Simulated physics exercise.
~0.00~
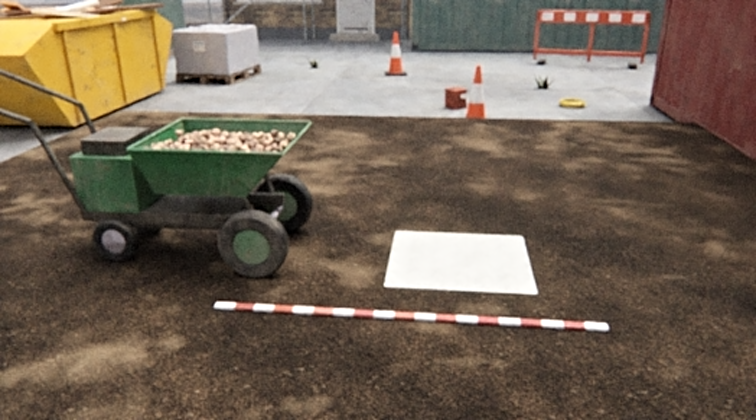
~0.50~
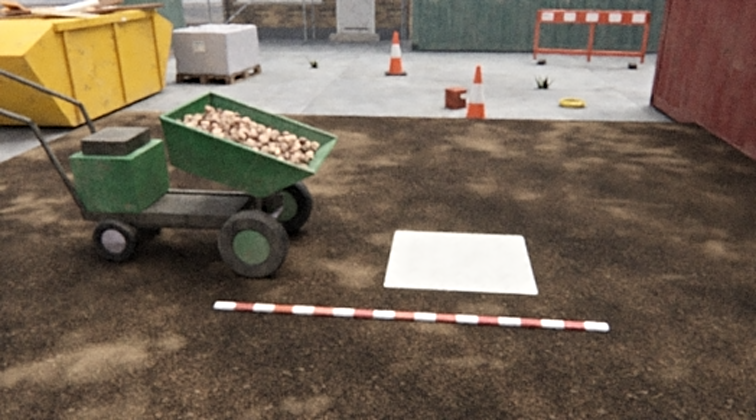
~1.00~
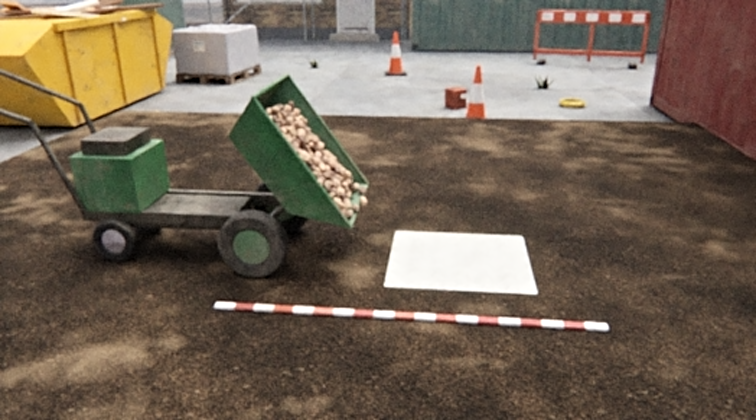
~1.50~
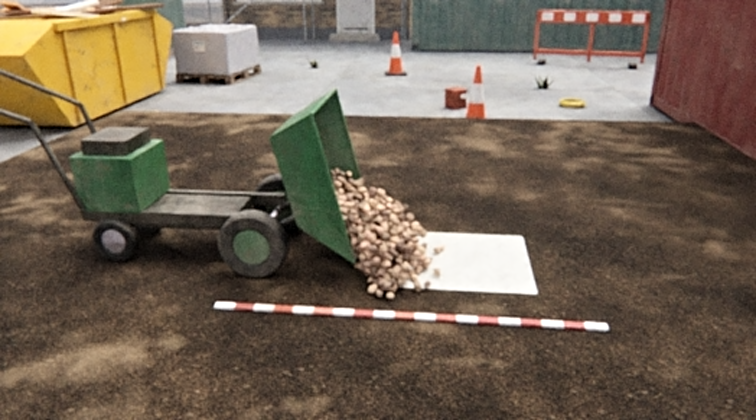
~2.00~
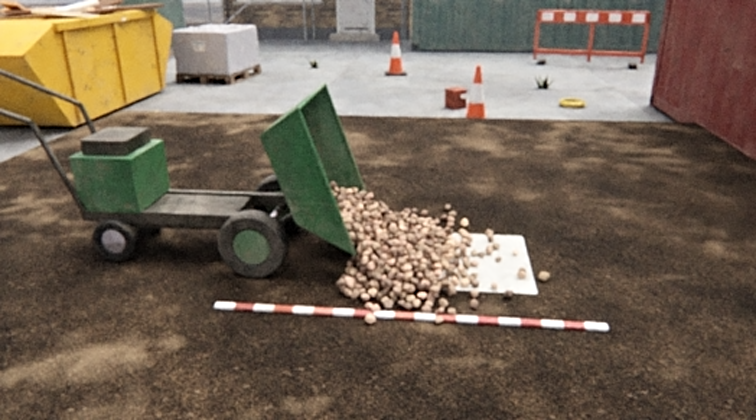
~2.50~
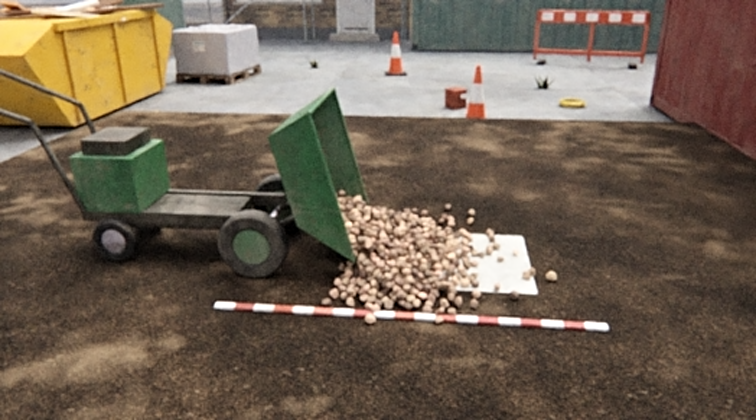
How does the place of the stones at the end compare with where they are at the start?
At the start the stones are all up in the green skip of the barrow at the left. By the end most of them lie lower down and further right, in a spread heap on the ground and partly over the white sheet.
To begin with, a green motor barrow loaded with pale brownish stones stands on bare earth at the left, with a white sheet lying on the ground ahead of it and a red and white striped pole in front. The skip tilts forward to the right, and the stones stay in it at first. As it tips more steeply, they pour over its lower edge and spread towards the sheet. The skip then rocks back slightly and forward again while more stones tumble out. At the end, it remains steeply tipped, with stones heaped below it and partly covering the sheet.
